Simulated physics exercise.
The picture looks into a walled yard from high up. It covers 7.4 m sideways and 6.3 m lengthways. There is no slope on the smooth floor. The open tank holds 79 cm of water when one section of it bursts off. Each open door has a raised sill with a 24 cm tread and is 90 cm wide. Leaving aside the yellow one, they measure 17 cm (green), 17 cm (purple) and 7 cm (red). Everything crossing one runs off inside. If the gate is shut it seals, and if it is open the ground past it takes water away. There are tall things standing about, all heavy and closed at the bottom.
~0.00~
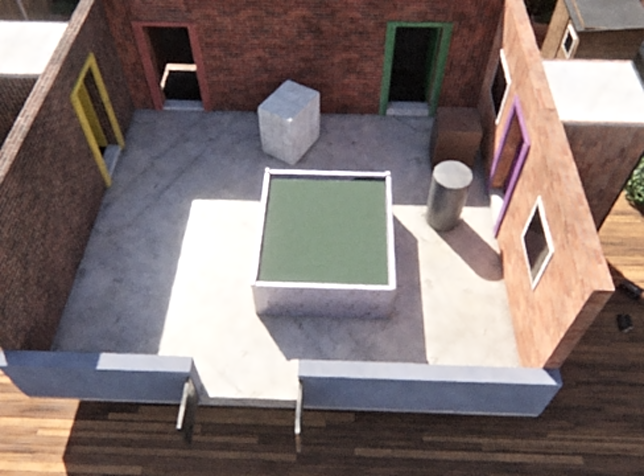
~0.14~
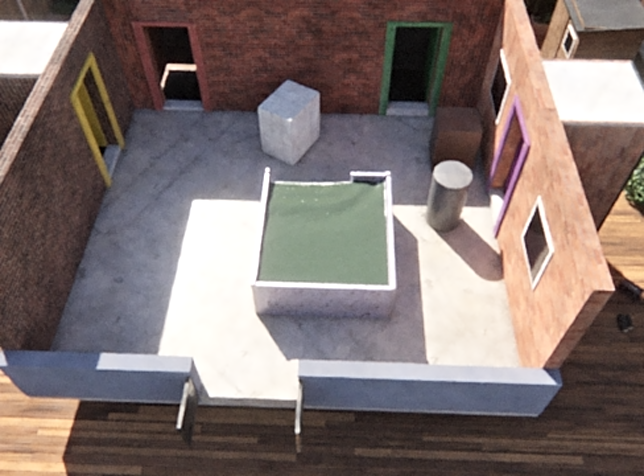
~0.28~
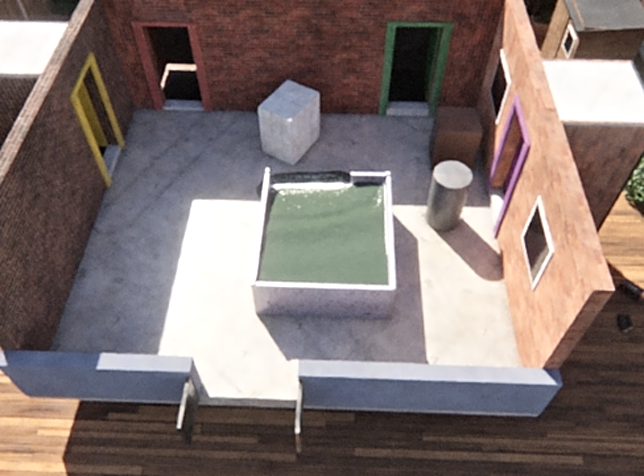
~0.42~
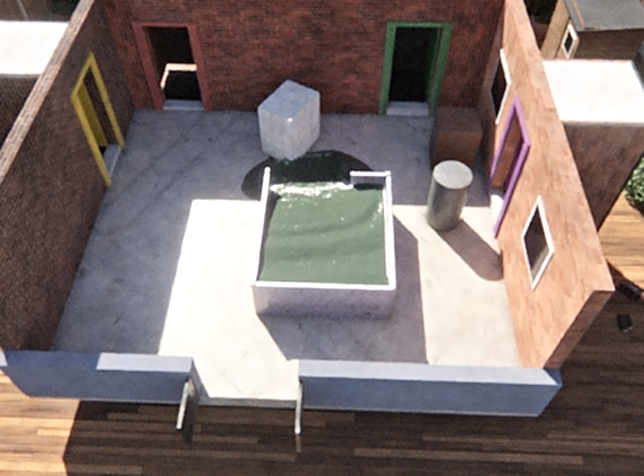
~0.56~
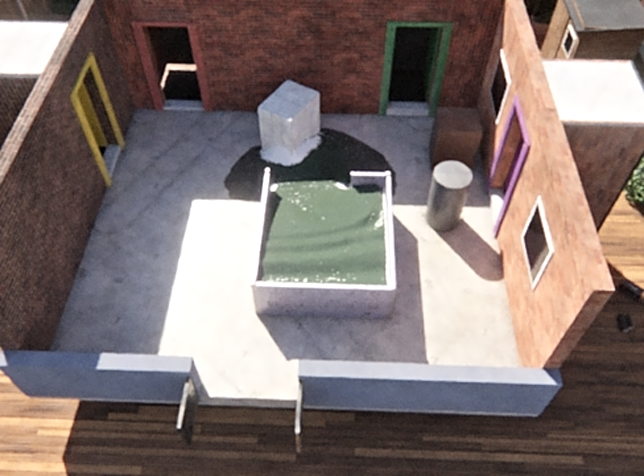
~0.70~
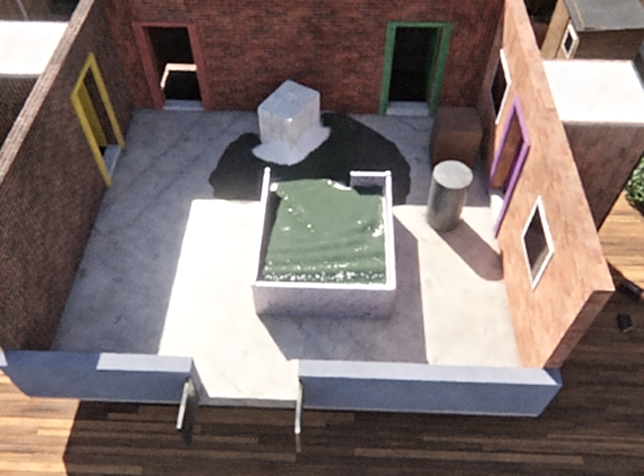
Dark green water pours from the open tank's far side and spreads around a pale block.
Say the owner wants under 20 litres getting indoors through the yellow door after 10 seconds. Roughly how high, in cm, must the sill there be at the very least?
At the very least some 18 cm.
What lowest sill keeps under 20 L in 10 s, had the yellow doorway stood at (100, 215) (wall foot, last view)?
It needs about 6.5 cm.
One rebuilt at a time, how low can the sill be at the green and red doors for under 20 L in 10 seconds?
About 27 cm at green and about 17 cm at red.
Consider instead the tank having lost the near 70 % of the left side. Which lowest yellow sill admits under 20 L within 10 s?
Roughly 11.5 cm.
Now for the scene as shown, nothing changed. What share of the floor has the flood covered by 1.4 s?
Approximately 25 % of it.
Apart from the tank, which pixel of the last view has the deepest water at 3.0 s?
Look close to (468, 127).
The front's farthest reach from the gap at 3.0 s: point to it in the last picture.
The farthest wet point sits near (134, 114) in the last view.
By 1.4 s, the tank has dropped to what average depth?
Around 51 cm deep on average.
After 1.4 s water covers 25 % of the floor, deepest (55 cm) near (295, 165); it has not reached the yellow door.
After 3.0 s water covers 45 % of the floor, deepest (48 cm) near (468, 127); 23 cm at the yellow door, 27 litres in over its 13 cm sill.
After 10.0 s water covers 100 % of the floor, deepest (12 cm) near (64, 314); 9 cm at the yellow door, 68 litres in over its 13 cm sill.
At the yellow door as built, the water arrived by 2.0 s and peaked near 23 cm at 3.0 s.
Run again over the same 10 s with other heights there, 31 litres in over 16.5 cm, 12 litres over 19.5 cm. The limit of 20 litres is kept from about 18 cm up.
